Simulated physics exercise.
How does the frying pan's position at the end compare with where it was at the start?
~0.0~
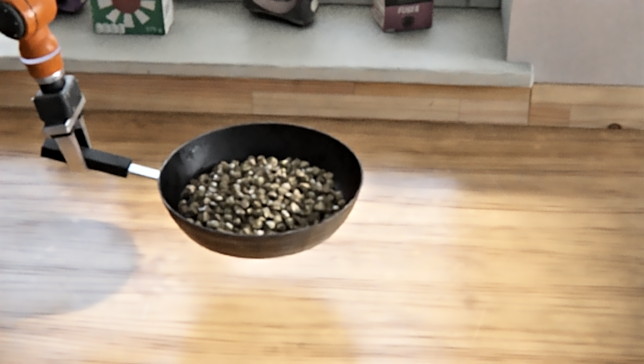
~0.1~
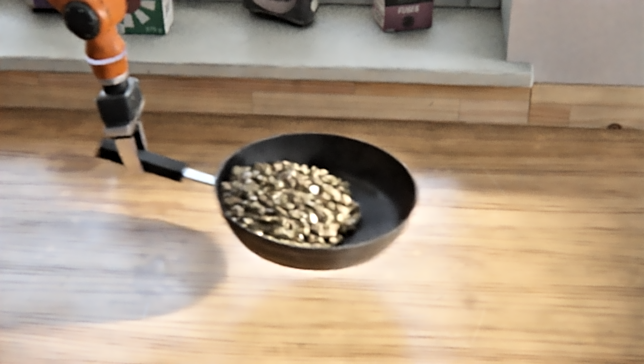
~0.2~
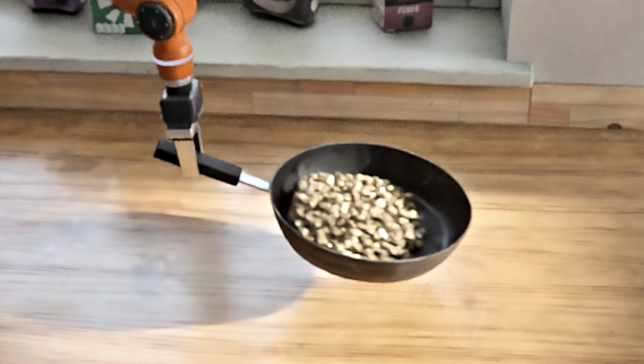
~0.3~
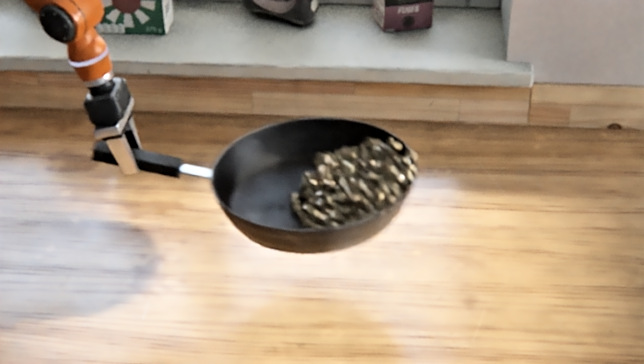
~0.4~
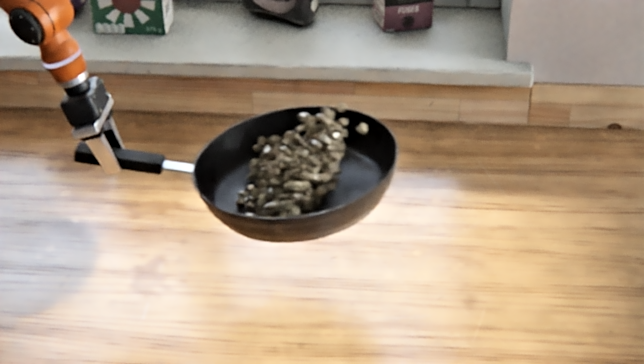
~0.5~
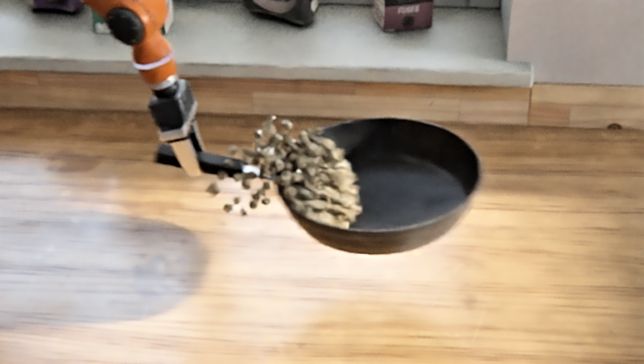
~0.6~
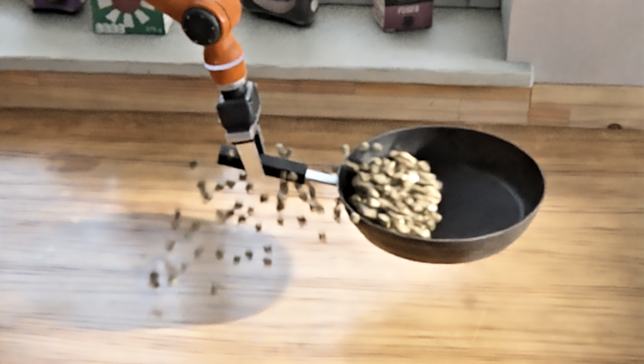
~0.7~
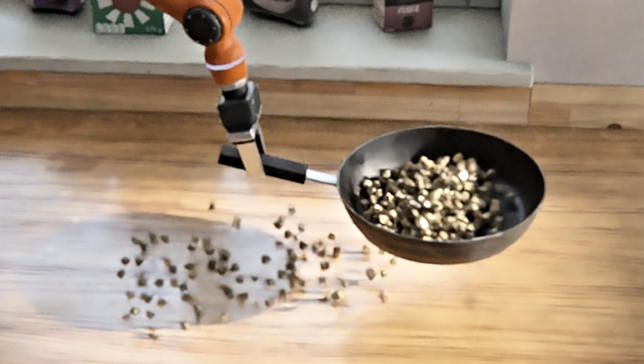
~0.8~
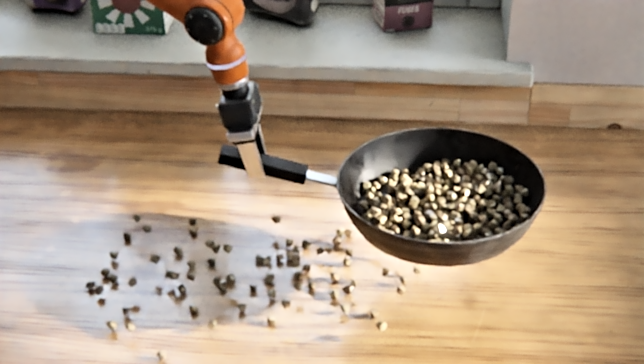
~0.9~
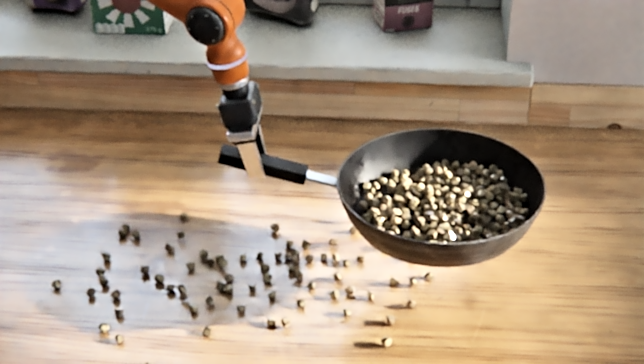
The frying pan ends up well to the right of where it began, at nearly the same height in the view.
